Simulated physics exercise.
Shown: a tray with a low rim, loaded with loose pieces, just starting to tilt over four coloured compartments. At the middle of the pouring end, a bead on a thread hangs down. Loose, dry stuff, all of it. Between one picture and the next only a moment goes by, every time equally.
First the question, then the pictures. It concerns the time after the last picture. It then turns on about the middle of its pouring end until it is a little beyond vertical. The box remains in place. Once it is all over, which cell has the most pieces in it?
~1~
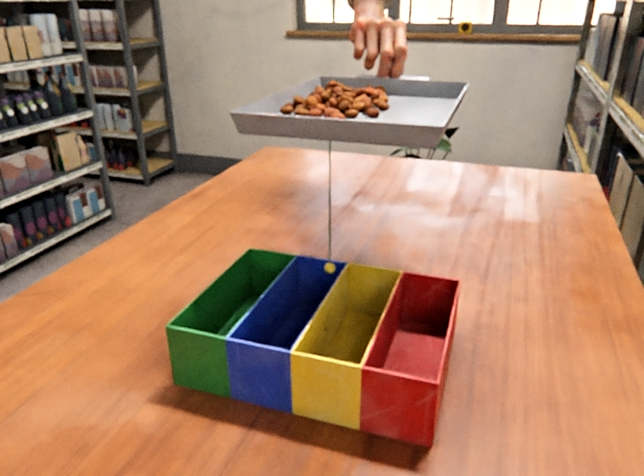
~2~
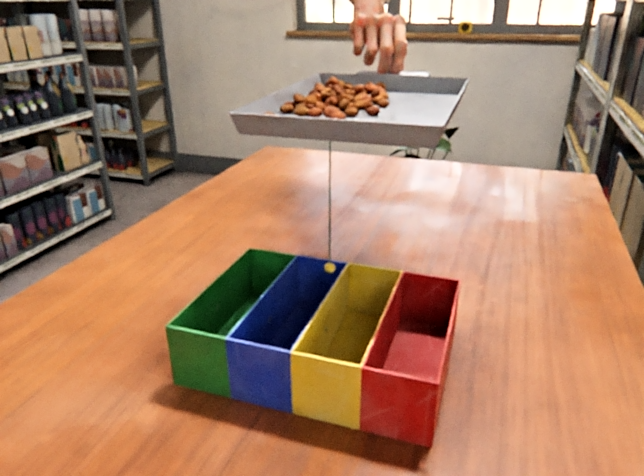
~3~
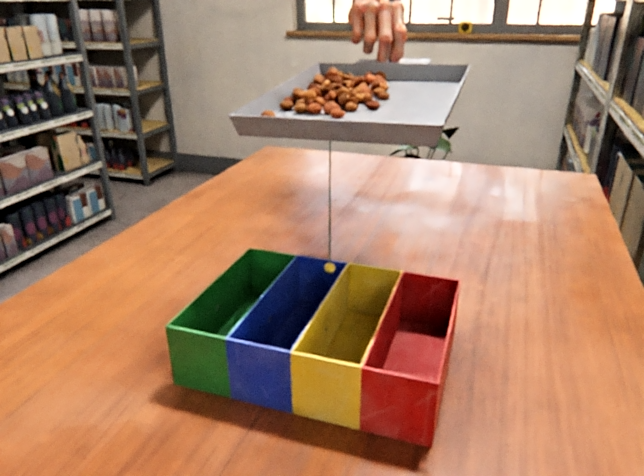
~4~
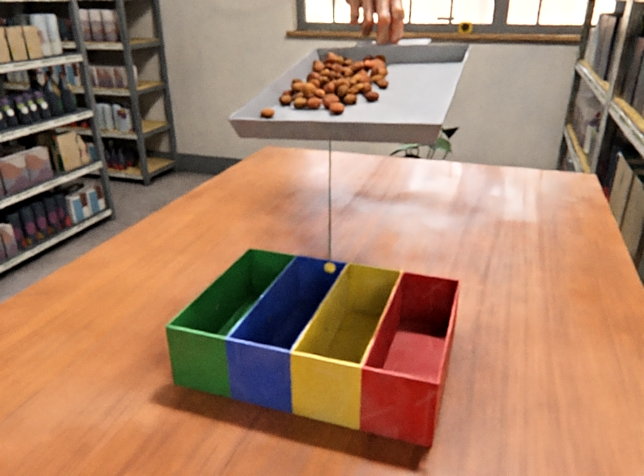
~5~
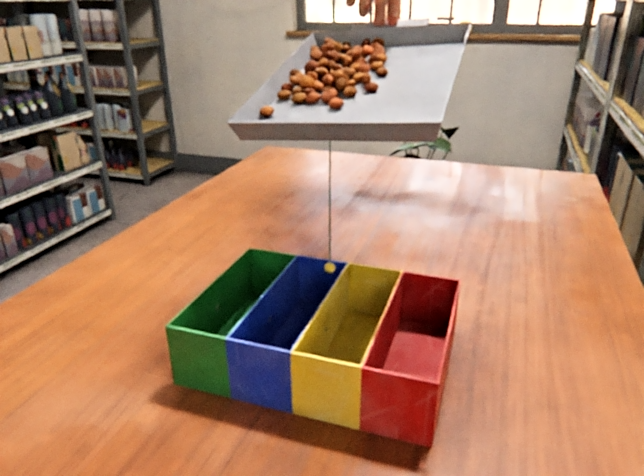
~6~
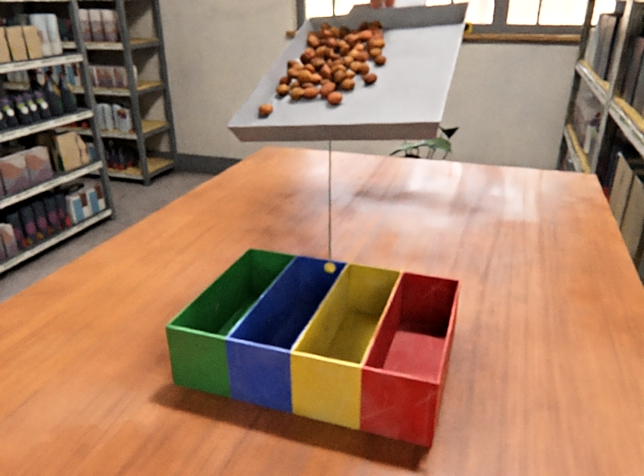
The green cell.
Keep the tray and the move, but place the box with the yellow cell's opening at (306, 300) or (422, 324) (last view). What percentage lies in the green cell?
Some 20 percent in the first case, 20 percent in the second.
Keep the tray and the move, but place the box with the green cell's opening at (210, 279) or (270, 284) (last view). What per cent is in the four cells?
Roughly 100 % and then 60 %.
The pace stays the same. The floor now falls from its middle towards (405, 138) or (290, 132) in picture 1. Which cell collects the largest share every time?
That red cell, then that green cell.
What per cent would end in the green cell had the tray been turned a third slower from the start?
It would be some 60 in a hundred.
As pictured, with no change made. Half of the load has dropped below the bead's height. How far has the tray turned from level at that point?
That happens at around 90°.
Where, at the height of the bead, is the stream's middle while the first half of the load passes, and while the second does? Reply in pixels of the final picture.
(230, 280) first, (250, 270) later.
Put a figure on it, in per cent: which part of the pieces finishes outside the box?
About 10 per cent.
Soon, tray tipped steeply; most on the tray; about a quarter falling or outside the box.
A while on, tray tipped past a quarter turn; a small part on the tray; about half in the green cell; a small part in the blue cell; a stray few in the red cell; a stray few in the yellow cell; about a quarter falling or outside the box.
Towards the end, tray tipped past a quarter turn; about two thirds in the green cell; about a quarter in the blue cell; a stray few in the red cell; a stray few in the yellow cell; a small part falling or outside the box.
Finally, tray tipped past a quarter turn; about two thirds in the green cell; about a quarter in the blue cell; a stray few in the red cell; a stray few in the yellow cell; a small part outside the box.
